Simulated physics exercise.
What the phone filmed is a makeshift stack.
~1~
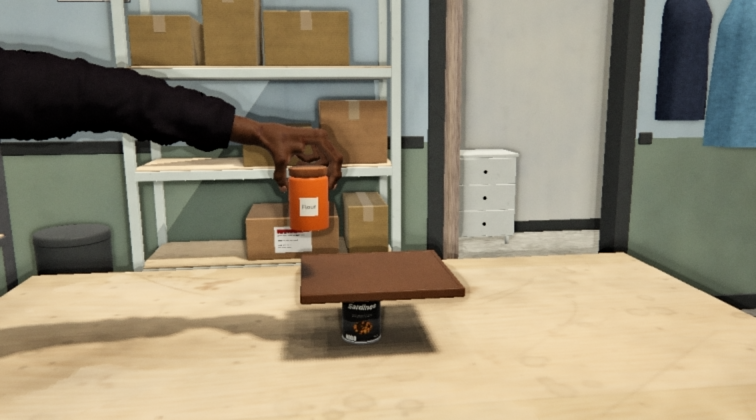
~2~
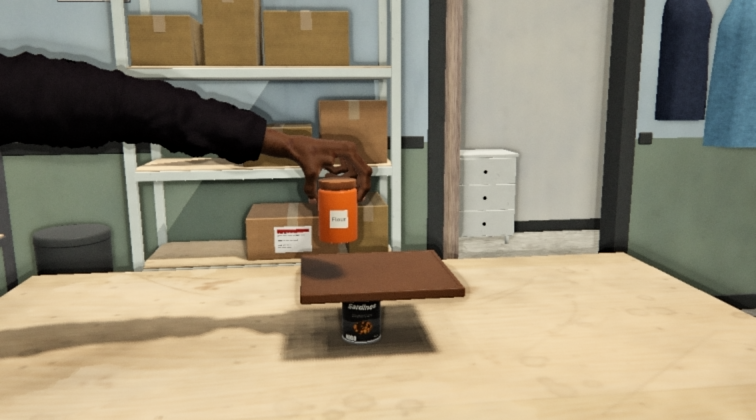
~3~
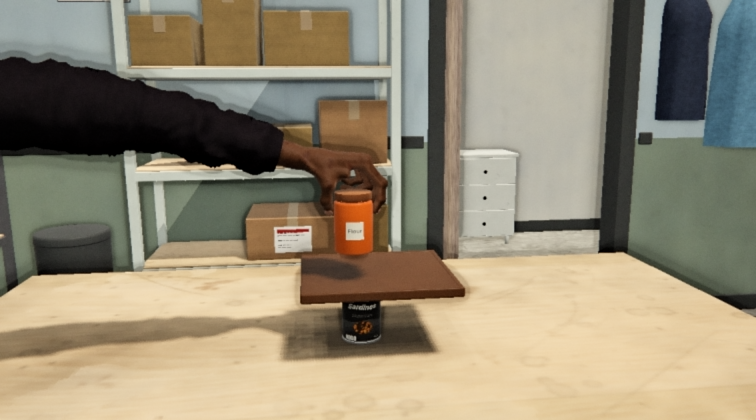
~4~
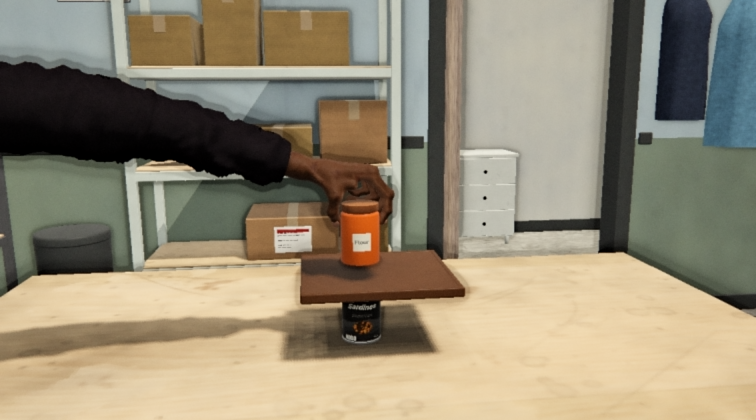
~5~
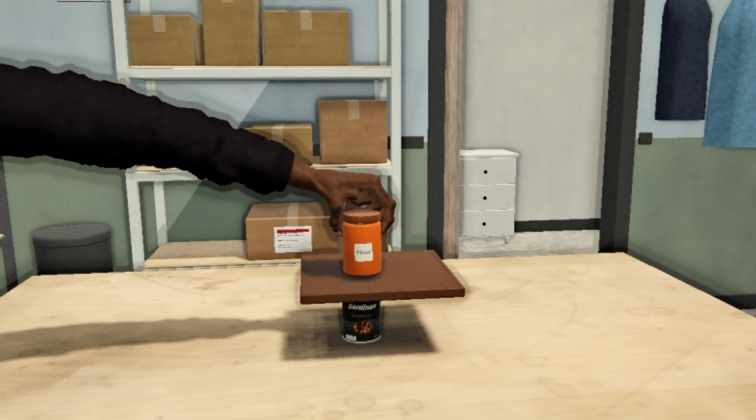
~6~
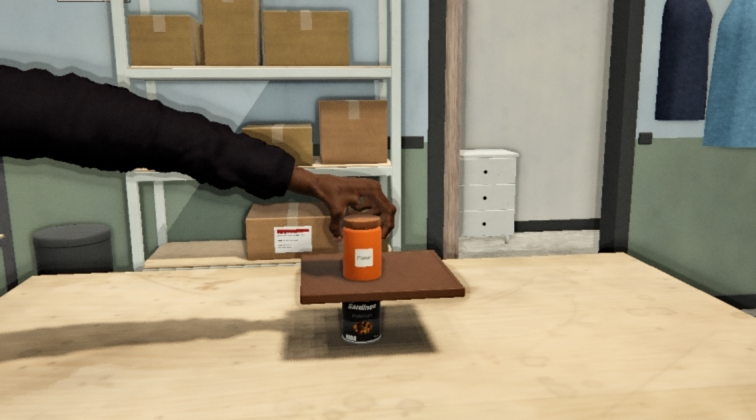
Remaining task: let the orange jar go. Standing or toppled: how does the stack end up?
The stack ends up standing.
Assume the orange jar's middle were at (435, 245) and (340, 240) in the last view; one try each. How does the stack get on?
It tips over first and stays steady second.
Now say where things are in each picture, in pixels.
On its way; orange jar (309, 197); black tin (361, 309), in the first picture.
On its way; orange jar (338, 209); black tin (361, 309), in the second picture.
On its way; orange jar (353, 221); black tin (361, 309), in the third picture.
On its way; orange jar (360, 232); black tin (361, 309), in the fourth picture.
On its way; orange jar (362, 242); black tin (361, 309), in the fifth picture.
Set down, still held; orange jar (362, 247); black tin (361, 309), in the sixth picture.
Then, 0.20 s on from there, no change.
Then, 0.70 s on from there, orange jar resting near (362, 247).
Then, 1.10 s on from there, orange jar resting near (362, 248).
In the end, all 3 unmoved. At the end, from the last picture's camera, orange jar near (362, 248). The stack keeps its balance.
